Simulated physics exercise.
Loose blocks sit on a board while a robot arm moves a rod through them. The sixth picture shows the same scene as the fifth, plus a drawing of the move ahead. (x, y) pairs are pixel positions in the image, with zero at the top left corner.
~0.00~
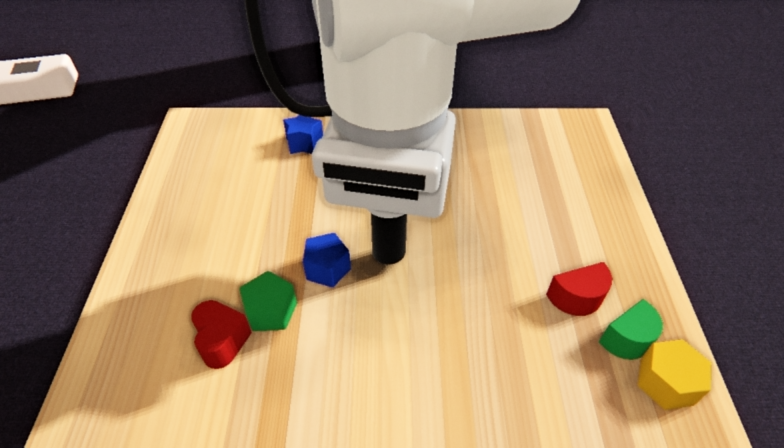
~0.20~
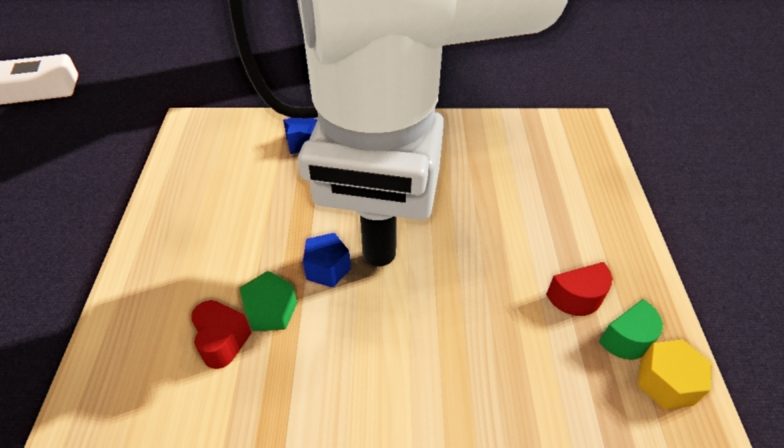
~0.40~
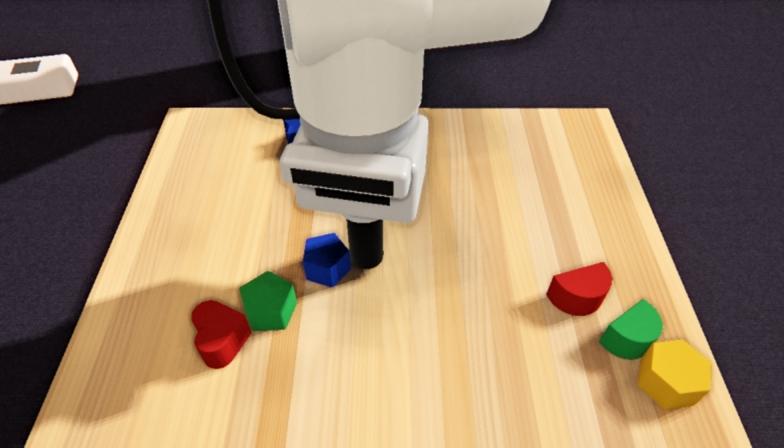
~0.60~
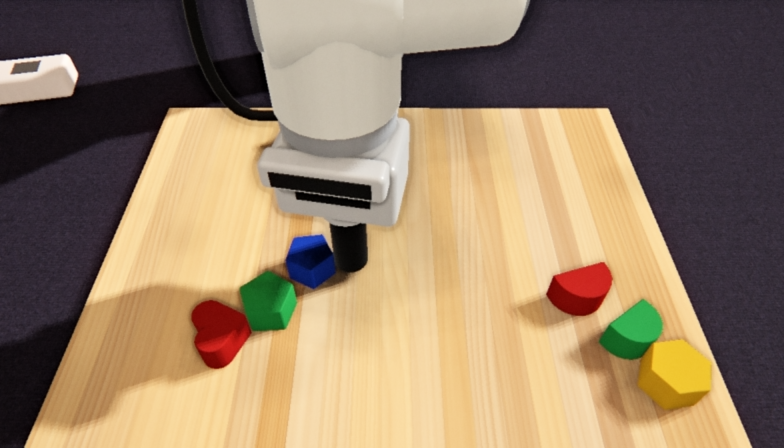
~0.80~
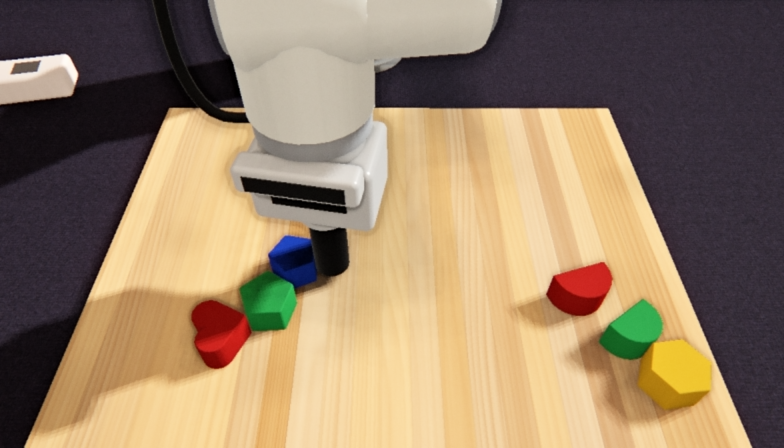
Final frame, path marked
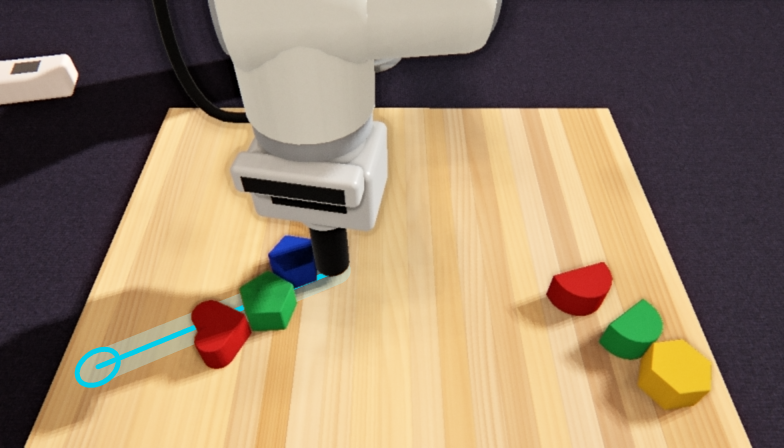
A robot arm moves its black rod left and pushes the blue pentagon slightly left.
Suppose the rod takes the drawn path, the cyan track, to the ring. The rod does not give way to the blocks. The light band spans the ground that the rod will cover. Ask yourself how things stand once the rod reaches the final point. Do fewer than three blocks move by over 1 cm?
No, it doesn't check out.
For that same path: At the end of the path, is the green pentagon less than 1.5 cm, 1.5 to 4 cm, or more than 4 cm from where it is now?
Its displacement is above 4 cm.
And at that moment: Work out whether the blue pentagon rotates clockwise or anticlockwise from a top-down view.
It spins with the clock.
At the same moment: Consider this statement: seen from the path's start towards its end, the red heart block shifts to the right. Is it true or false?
That is false.
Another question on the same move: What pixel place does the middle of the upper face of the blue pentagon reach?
Final place: (249, 250).
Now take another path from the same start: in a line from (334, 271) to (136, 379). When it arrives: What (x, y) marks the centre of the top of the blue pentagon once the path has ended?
Located at (259, 252).
Path on the board, straight from (334, 271) to (98, 367).
What follows on the original path. One third of the way, rod at (258, 293); red heart block at (194, 339), turned 30° clockwise; green pentagon at (241, 319), turned 15° anticlockwise; blue pentagon at (250, 250), turned 65° clockwise.
Two thirds of the way, rod at (179, 325); red heart block at (176, 359), turned 35° clockwise; green pentagon at (228, 333), turned 50° anticlockwise; blue pentagon at (249, 250), turned 65° clockwise.
At the end, rod at (92, 360); red heart block at (176, 359), turned 35° clockwise; green pentagon at (228, 333), turned 50° anticlockwise; blue pentagon at (249, 250), turned 65° clockwise.
